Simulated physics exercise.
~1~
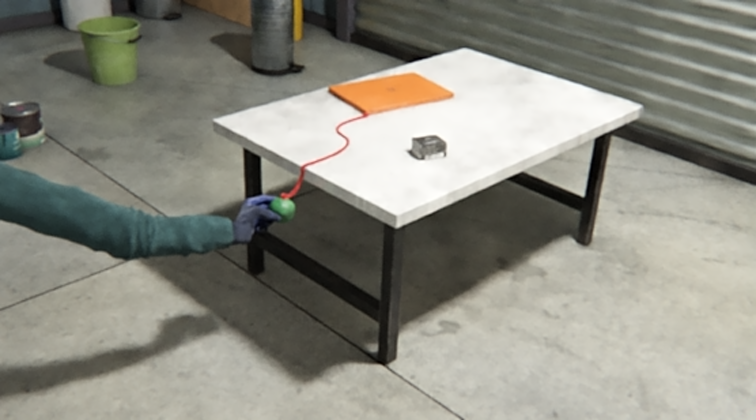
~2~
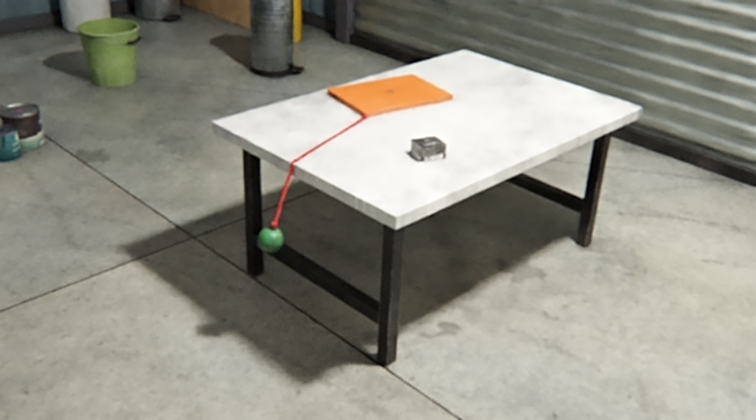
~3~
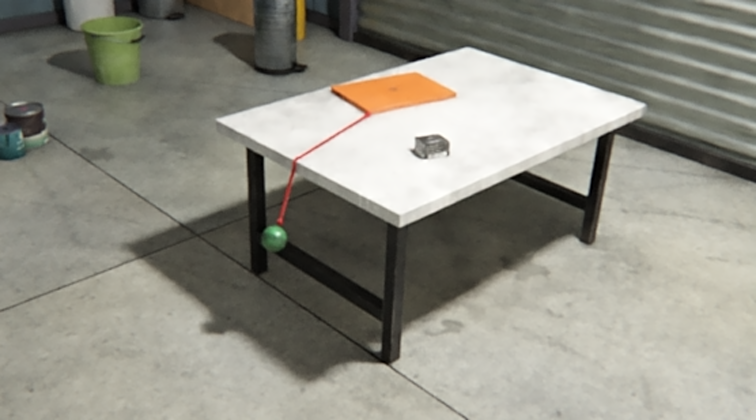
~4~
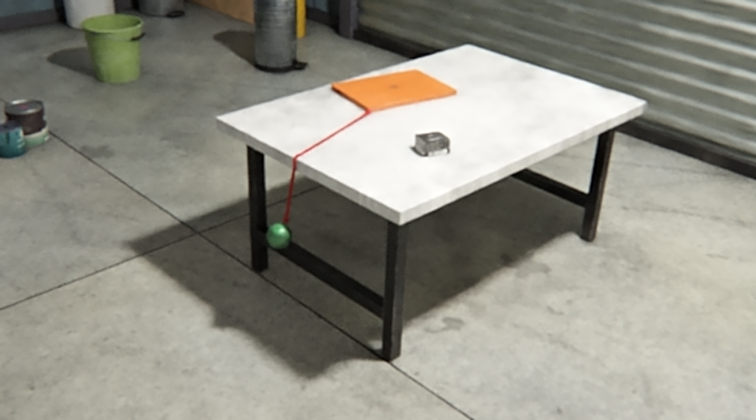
A green ball on a red cord is lowered past the edge of a white-topped table by a gloved hand, which lets go and withdraws; the cord pulls straight and the ball hangs, swaying slightly, while the flat orange object and small dark box stay on top.
